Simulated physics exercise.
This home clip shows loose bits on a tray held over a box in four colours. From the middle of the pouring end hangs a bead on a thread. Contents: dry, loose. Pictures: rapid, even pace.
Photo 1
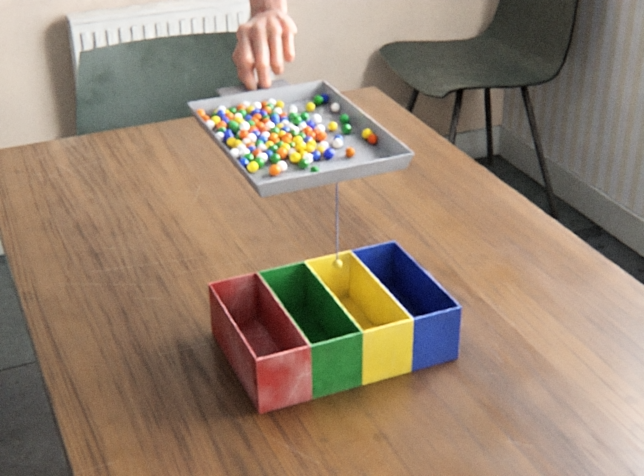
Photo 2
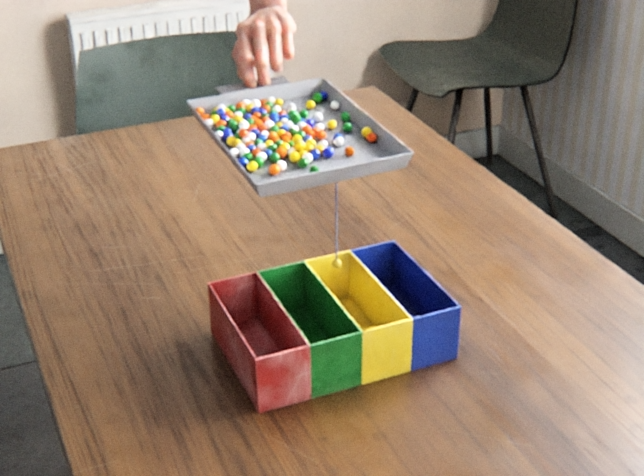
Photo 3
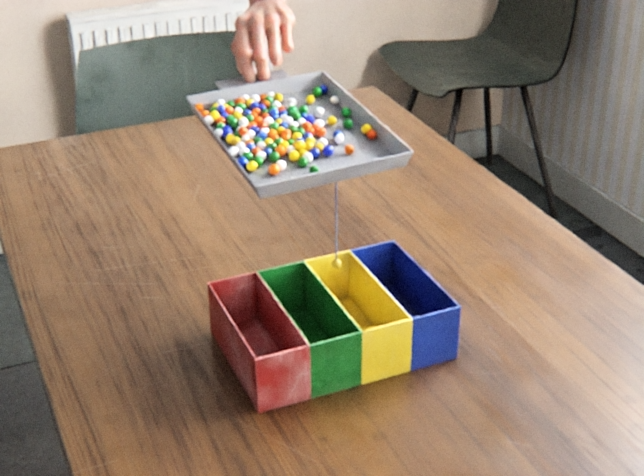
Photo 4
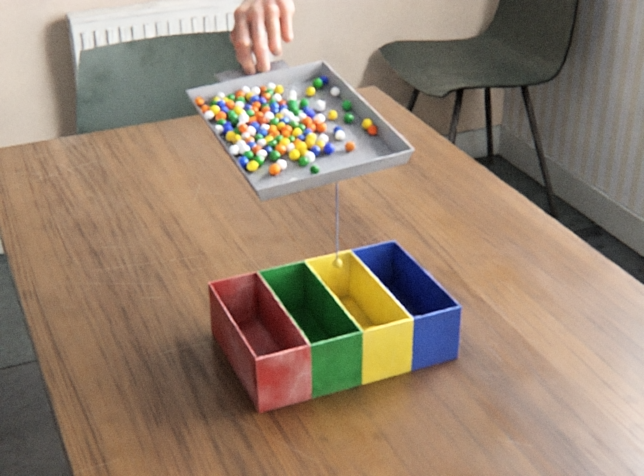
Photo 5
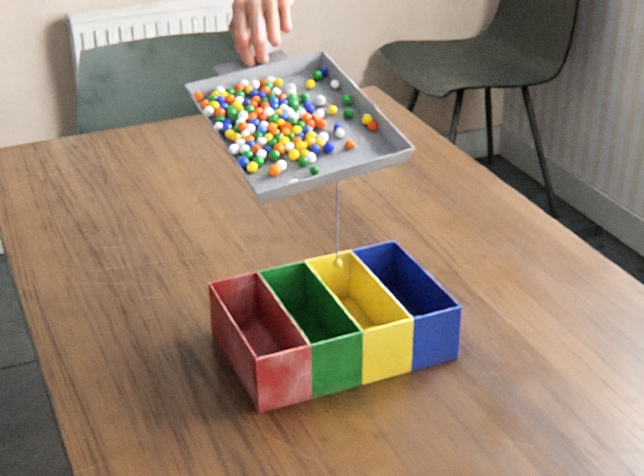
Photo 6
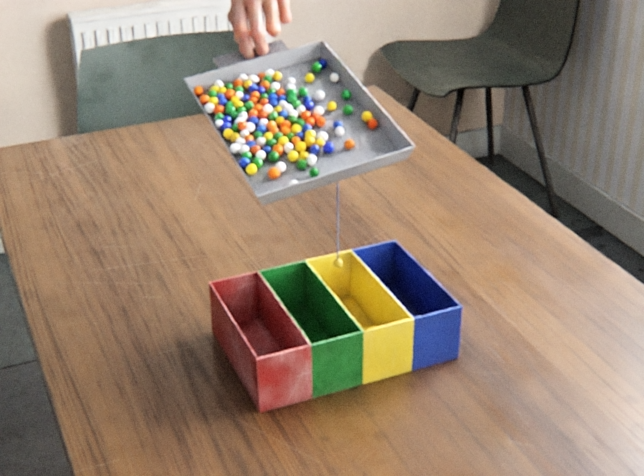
A hand at the back steadily raises its side of a grey tray, tilting it slightly towards the viewer while the multicoloured beads shift a little and the camera stays still. The setting is a room with a wooden table, seen from above at an angle, with dark chairs behind. Below the tray, a bead hangs on a thread over an open box with red, green, yellow and blue compartments from left to right.
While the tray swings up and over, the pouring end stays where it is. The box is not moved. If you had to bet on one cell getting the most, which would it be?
I would bet on the red one.
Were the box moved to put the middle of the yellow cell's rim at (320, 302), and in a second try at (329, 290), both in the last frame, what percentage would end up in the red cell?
10 %, 30 %.
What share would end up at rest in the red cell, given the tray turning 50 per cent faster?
Something like 60 percent, give or take.
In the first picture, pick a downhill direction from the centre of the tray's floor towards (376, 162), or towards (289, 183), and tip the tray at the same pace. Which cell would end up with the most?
The first time it's the blue one, the second time it's the cell in red.
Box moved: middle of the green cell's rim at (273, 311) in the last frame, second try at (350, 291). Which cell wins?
First: Green. Second: The cell in red.
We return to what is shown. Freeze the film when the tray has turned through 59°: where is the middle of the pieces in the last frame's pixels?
Near the pixel (272, 160).
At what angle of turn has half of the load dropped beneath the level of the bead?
My estimate is some 75 degrees.
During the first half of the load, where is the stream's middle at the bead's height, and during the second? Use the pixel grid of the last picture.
The first part passes (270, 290); everything after passes (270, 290).
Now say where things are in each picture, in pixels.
The first picture shows corners of the pouring end near (261, 180) and (406, 152), level; middle of the load near (275, 132), round plastic beads; bead on its thread near (337, 264); red cell near (284, 374); green cell near (337, 360); yellow cell near (387, 347); blue cell near (436, 334).
The second picture shows corners of the pouring end near (260, 181) and (406, 151), level; middle of the load near (274, 130).
The third picture shows corners of the pouring end near (260, 182) and (406, 150), tipped barely, lowest at the left corner; middle of the load near (274, 127).
The fourth picture shows corners of the pouring end near (260, 185) and (406, 148), tipped a little, lowest at the left corner; middle of the load near (274, 123).
The fifth picture shows corners of the pouring end near (261, 188) and (406, 147), tipped a little, lowest at the left corner; middle of the load near (274, 119), only a few on the move.
The sixth picture shows corners of the pouring end near (261, 191) and (407, 145), tipped a little, lowest at the left corner; middle of the load near (273, 117), near half on the move; red cell near (285, 373); green cell near (337, 359); yellow cell near (388, 346); blue cell near (437, 333).
Shortly afterwards, tray tipped steeply; all but a few on the tray; only a few in the green cell; only a few in the red cell; a little falling or outside the box.
Next, tray tipped right over; near two thirds in the red cell; near a quarter in the green cell; only a few in the yellow cell; a little falling or outside the box.
Some moments later, tray tipped past a quarter turn; near two thirds in the red cell; near a quarter in the green cell; only a few in the yellow cell; a little falling or outside the box.
In the end, tray tipped past a quarter turn; near two thirds in the red cell; near a quarter in the green cell; only a few in the yellow cell; none at all in the blue cell; a little outside the box.
